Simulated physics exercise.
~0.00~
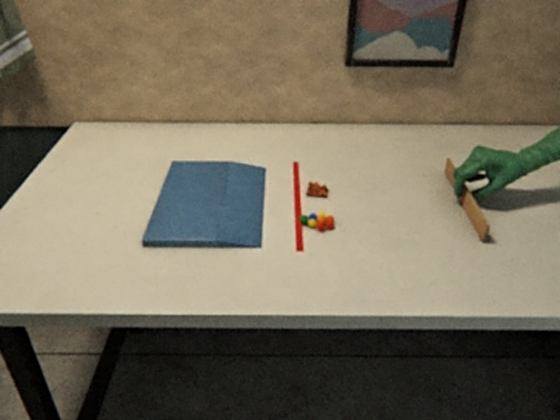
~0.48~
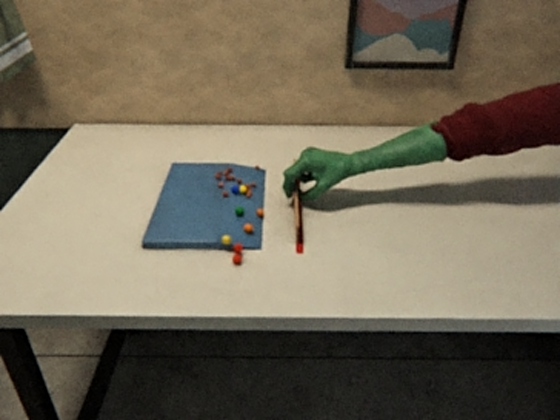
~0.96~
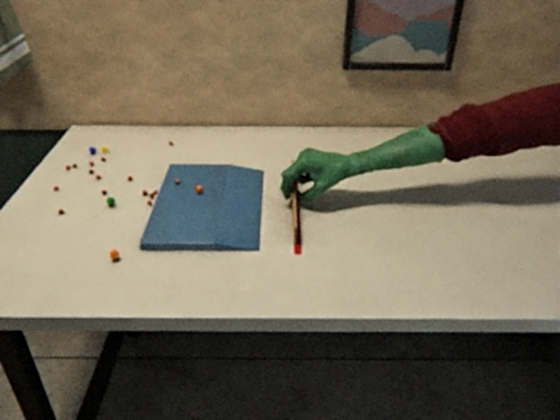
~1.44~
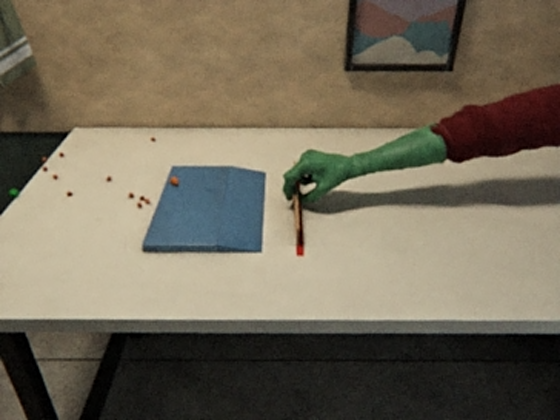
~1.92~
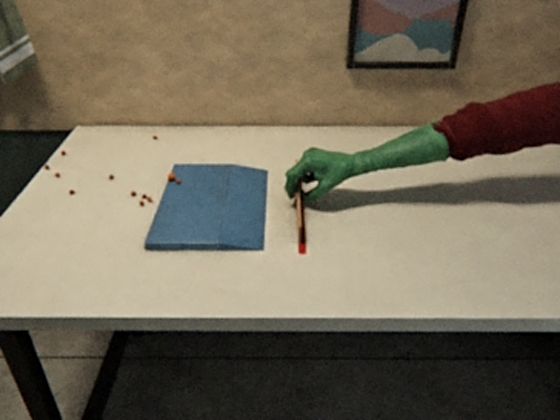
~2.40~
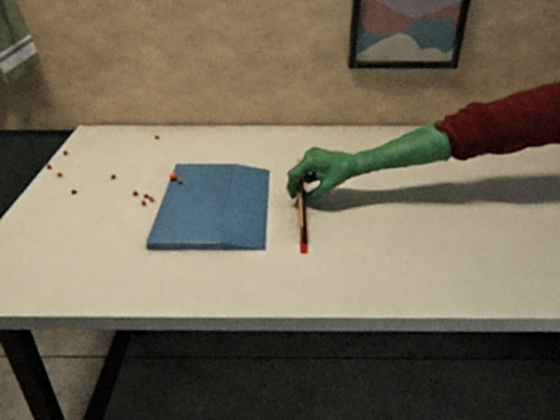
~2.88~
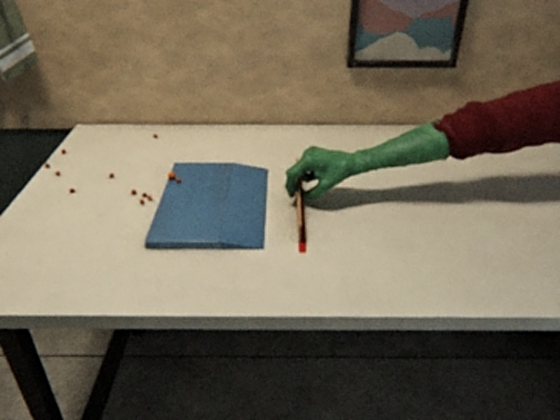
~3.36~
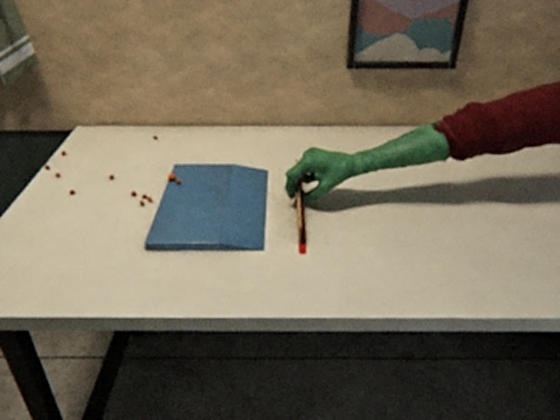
On a white table, a green-gloved hand swept a piece of card left to a red strip and held it there, sending colourful beads and small reddish bits over a blue ramp; some left the table, while the rest settled beyond or near its top.
